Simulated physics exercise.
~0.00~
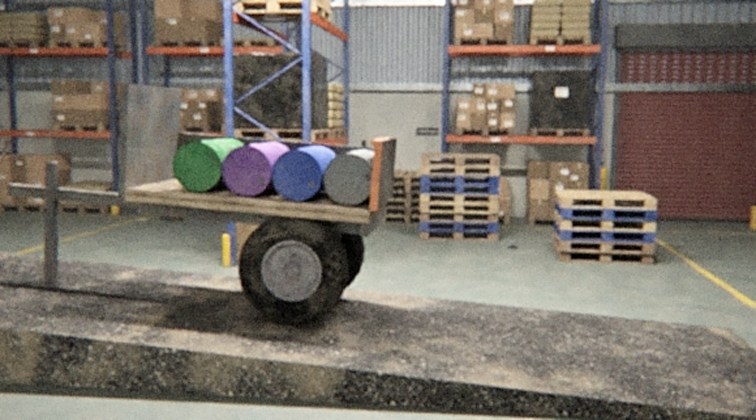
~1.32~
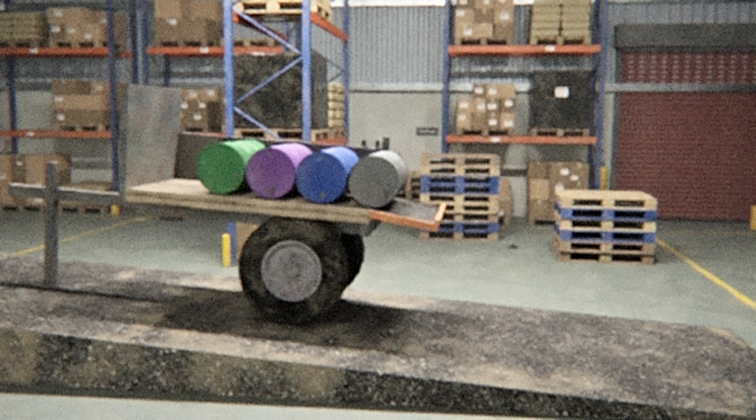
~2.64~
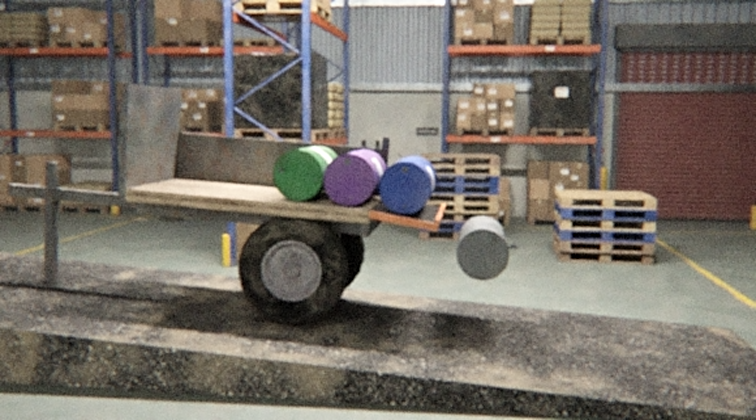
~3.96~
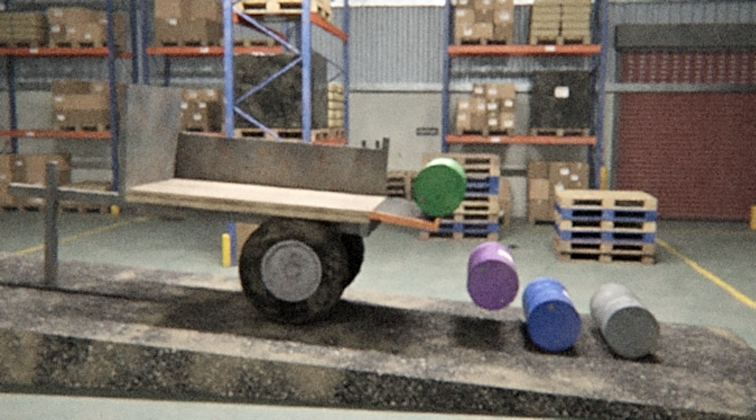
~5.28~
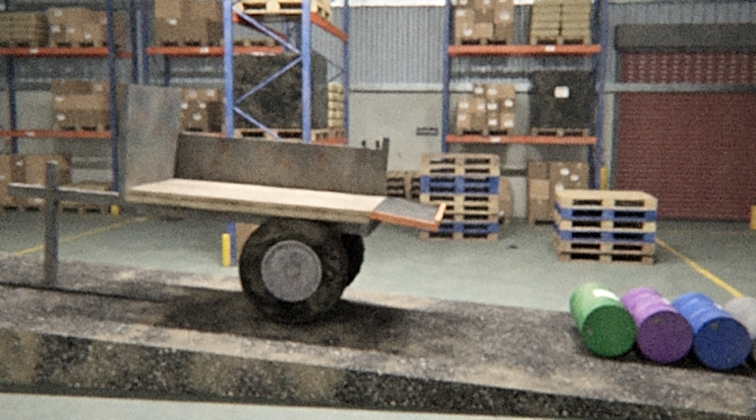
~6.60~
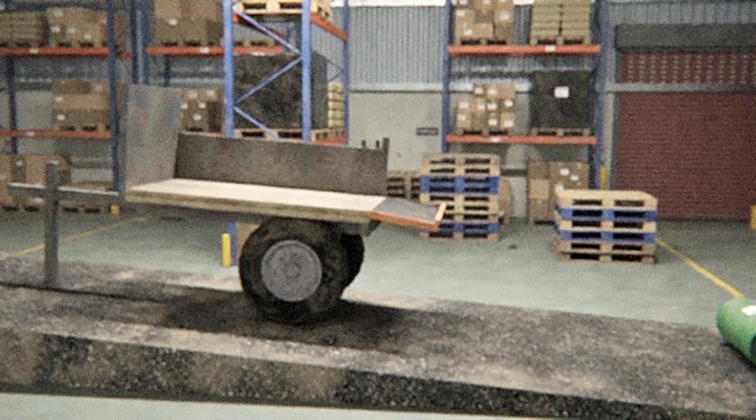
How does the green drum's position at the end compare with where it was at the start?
At the start the green drum lies on the trailer bed at the left end of the row of drums. By the end it is down on the ramp at the far right, partly out of view.
